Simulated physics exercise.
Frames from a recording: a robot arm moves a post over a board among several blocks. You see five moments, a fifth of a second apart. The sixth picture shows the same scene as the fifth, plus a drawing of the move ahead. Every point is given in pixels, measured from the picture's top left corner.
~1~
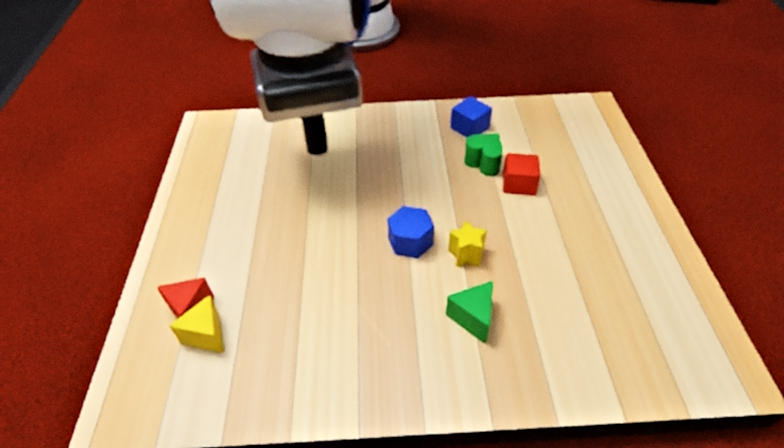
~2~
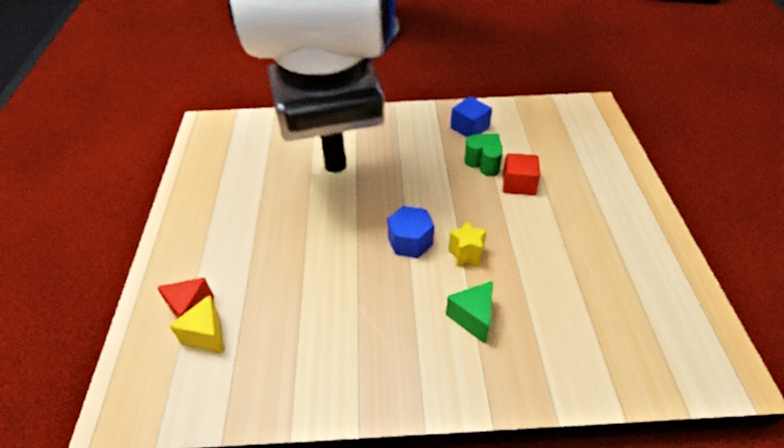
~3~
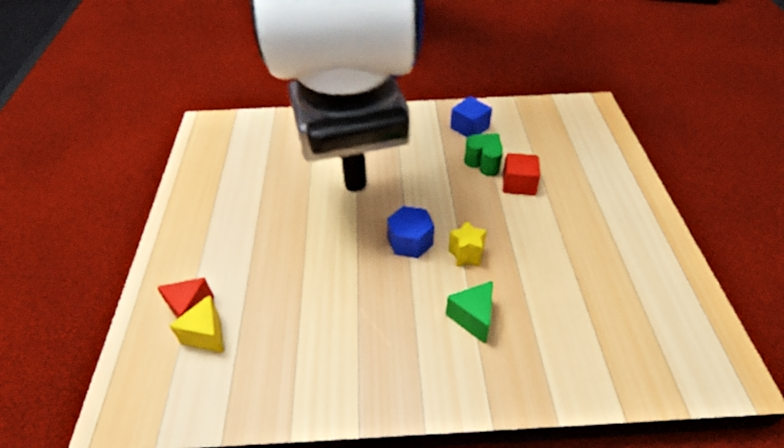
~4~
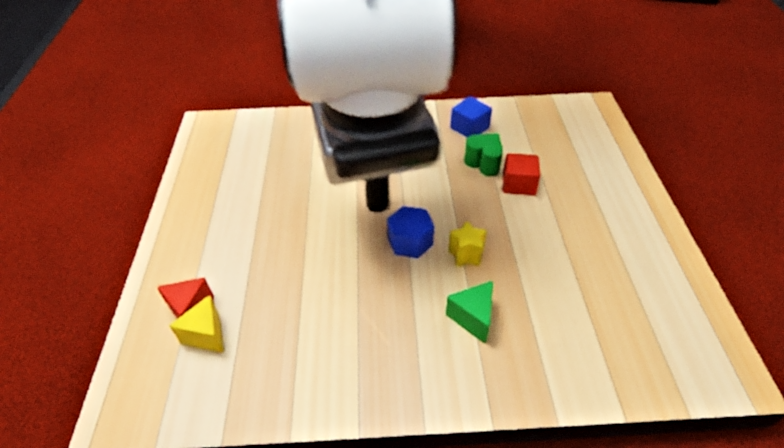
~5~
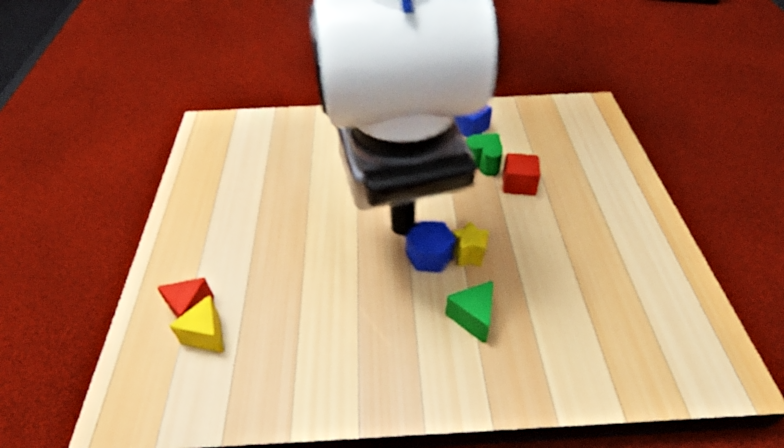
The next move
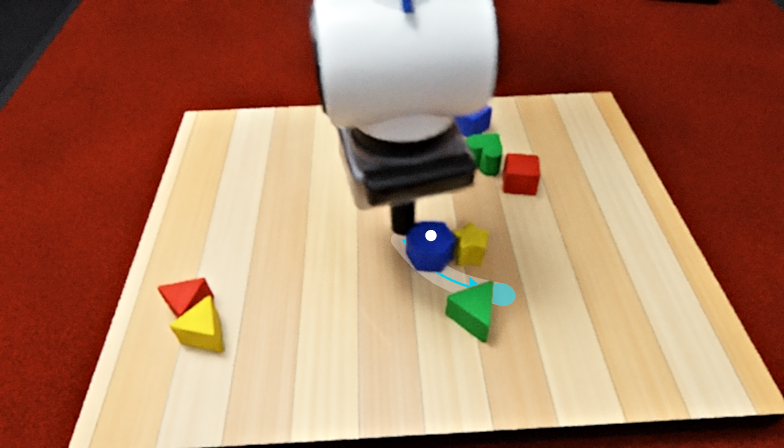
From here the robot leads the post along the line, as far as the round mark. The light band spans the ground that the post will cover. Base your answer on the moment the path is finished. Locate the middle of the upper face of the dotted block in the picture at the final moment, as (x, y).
If I read the scene right, the answer is (545, 277).
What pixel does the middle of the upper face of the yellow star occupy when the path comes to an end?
The middle of the upper face of the yellow star will lie at about (496, 235) in the picture.
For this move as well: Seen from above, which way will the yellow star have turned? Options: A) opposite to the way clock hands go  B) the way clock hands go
Option A.
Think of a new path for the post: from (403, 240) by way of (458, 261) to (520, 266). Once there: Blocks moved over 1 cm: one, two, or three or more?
Two.
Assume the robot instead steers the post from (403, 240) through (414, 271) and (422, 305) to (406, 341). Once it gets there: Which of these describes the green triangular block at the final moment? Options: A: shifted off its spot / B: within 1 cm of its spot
My answer is option B.
The drawn path runs from (403, 240) over (427, 265) and (461, 284) to (502, 294); the dot is on the blue six-sided block.
What follows on the original path. One third of the way, post (428, 252); blue six-sided block (463, 256), turned 25° anticlockwise; yellow star (490, 236), turned 30° anticlockwise.
Two thirds of the way, post (463, 271); blue six-sided block (502, 269), turned 40° anticlockwise; yellow star (496, 235), turned 50° anticlockwise; green triangular block (482, 303), turned 25° clockwise.
At the end, post (505, 282); blue six-sided block (545, 277), turned 45° anticlockwise; yellow star (496, 235), turned 50° anticlockwise; green triangular block (483, 303), turned 25° clockwise.
